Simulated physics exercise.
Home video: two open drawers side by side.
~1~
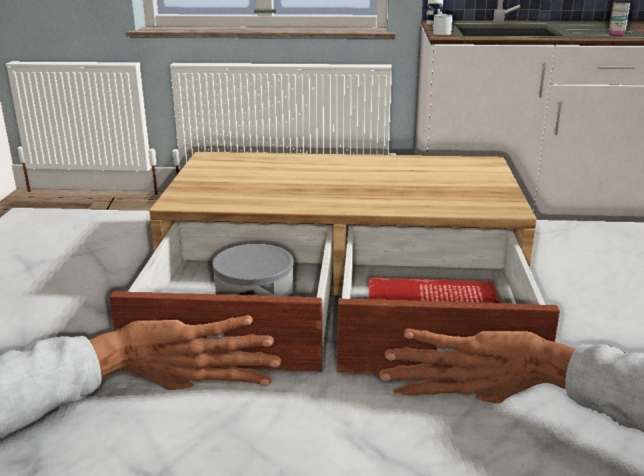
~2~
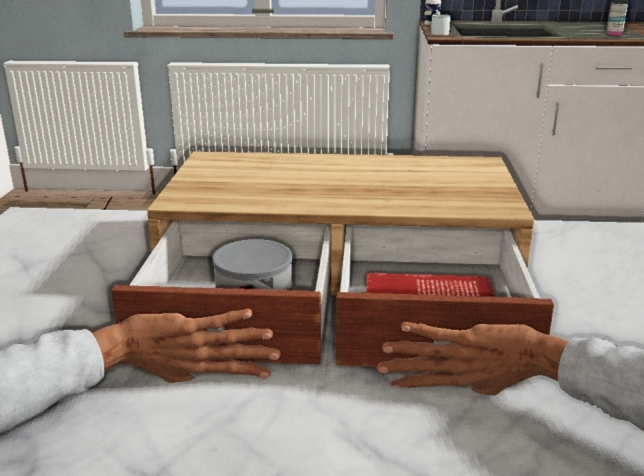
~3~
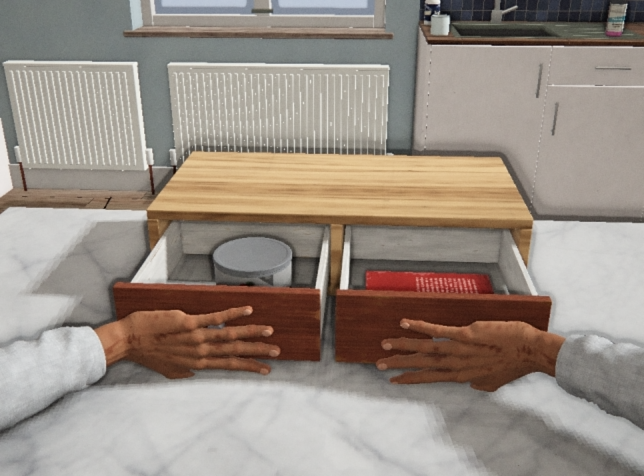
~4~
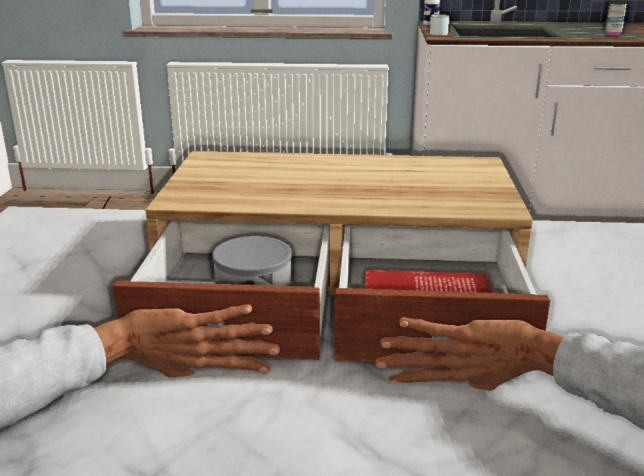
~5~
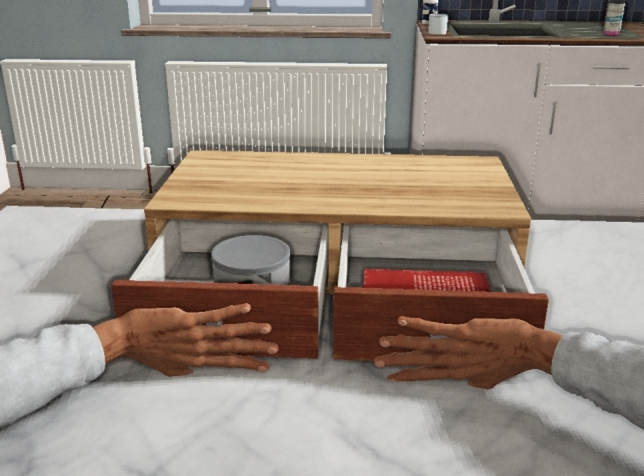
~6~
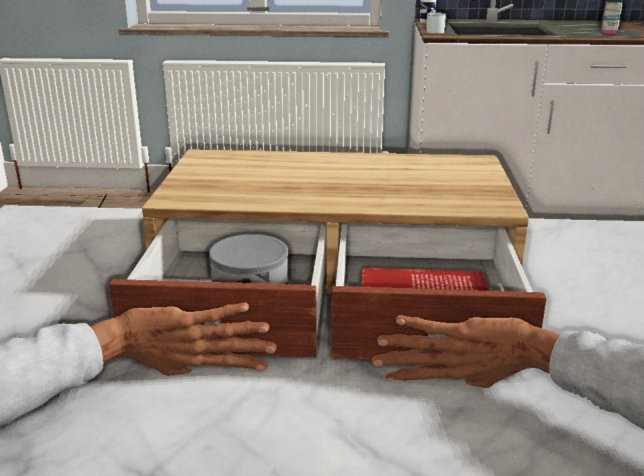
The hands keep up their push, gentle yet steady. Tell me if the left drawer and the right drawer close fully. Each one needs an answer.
The left one closes completely, and the right one closes completely.
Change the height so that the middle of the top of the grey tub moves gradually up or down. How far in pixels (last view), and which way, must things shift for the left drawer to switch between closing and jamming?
Up by around 8 pixels.
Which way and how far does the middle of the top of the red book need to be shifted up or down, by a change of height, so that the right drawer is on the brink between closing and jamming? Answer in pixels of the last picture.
Shift: Approx. 44 px, direction up.
Then, 0.42 s on from there, left drawer about half in; right drawer starting in.
Then, 0.70 s on from there, left drawer about half in; right drawer about half in.
Then, 0.92 s on from there, left drawer nearly in; right drawer nearly in.
In the end, the left drawer shuts flush; the right drawer shuts flush.
